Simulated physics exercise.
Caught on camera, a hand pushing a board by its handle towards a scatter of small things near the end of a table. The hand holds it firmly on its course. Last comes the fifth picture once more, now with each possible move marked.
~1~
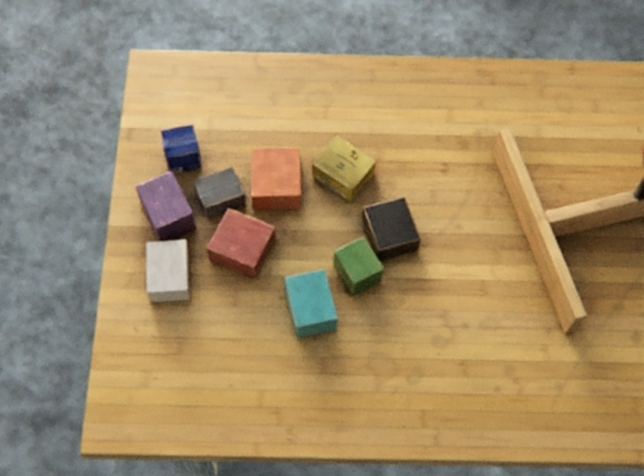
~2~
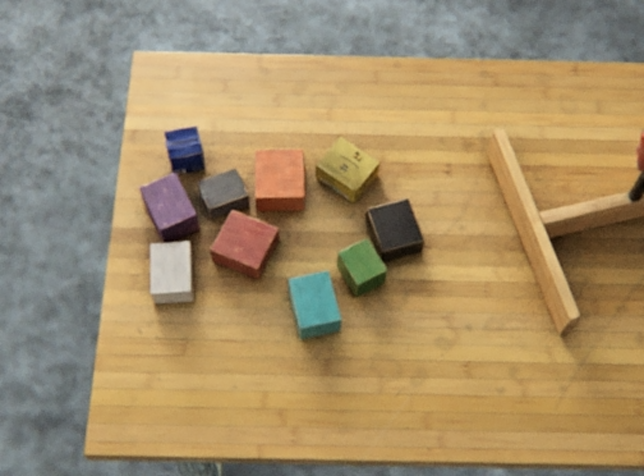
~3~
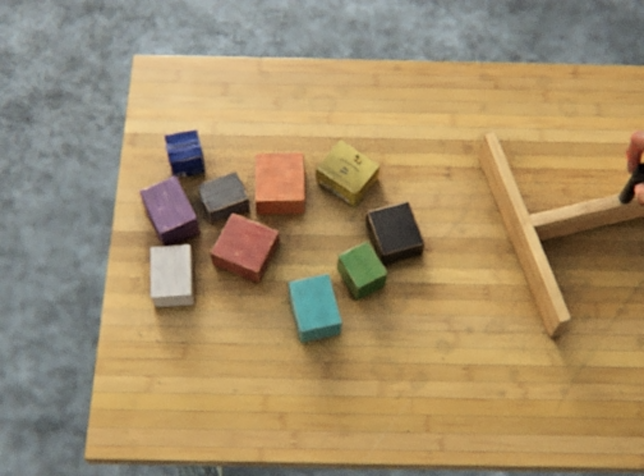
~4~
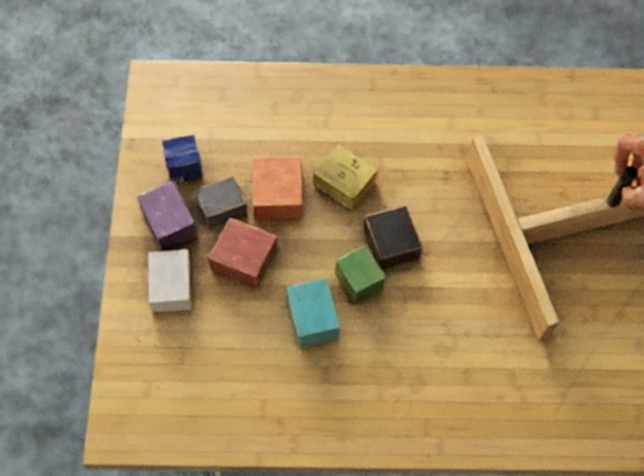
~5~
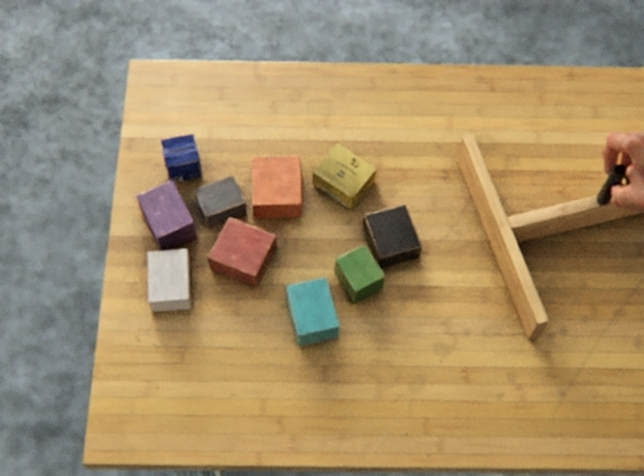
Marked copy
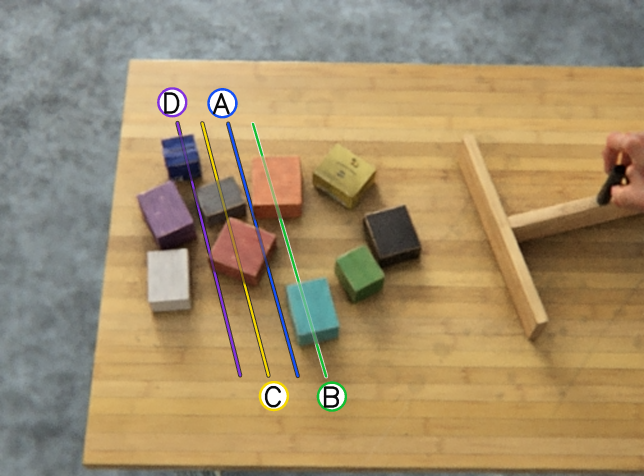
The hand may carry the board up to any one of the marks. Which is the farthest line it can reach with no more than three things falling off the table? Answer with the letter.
At D, and not beyond.
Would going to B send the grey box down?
No.
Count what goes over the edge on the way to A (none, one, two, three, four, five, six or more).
In all, one.
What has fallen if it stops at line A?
The purple block goes over.
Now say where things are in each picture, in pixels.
The first picture shows grey box (220, 192); red block (241, 243); orange block (276, 178).
The second picture shows board (536, 220); turquoise block (315, 305).
The third picture shows board (526, 222); white block (172, 276).
The fourth picture shows board (514, 226); purple block (167, 217).
The fifth picture shows board (504, 224); black block (392, 236); grey box (220, 201); red block (242, 252).
On the marked copy, A at (260, 242); B at (287, 242); C at (233, 241); D at (207, 241).
Following D. Soon after the start, board (398, 223); yellow box (335, 177); green block (345, 278).
Later, board (292, 221); purple block (121, 232); grey box (161, 218).
In the end, board (209, 220); purple block over the edge; grey box over the edge; two fallen.
As for the rest, A is within the limit but short; B is within the limit but short; C is within the limit but short.
